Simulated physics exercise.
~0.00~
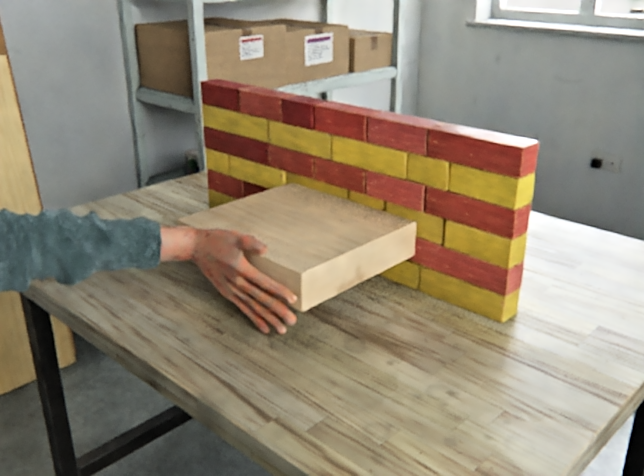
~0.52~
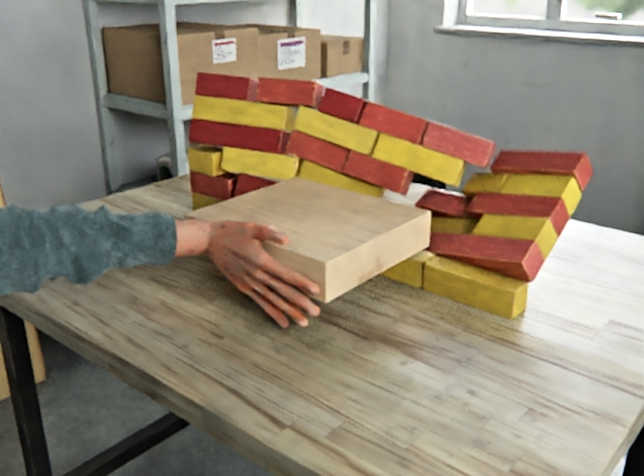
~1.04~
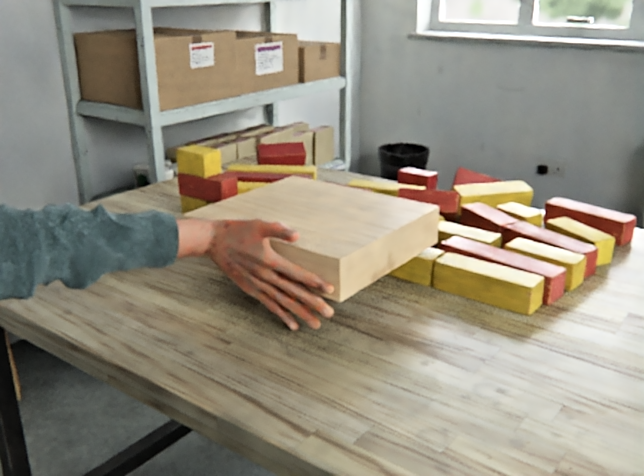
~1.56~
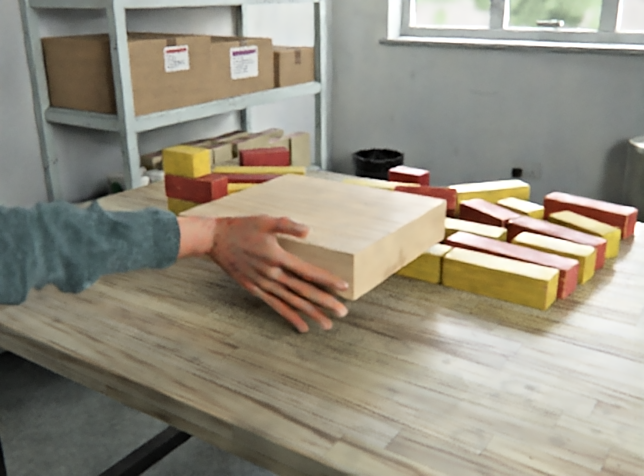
On a wooden table, a hand pushes a wooden block into a red and yellow block wall, toppling most of it.
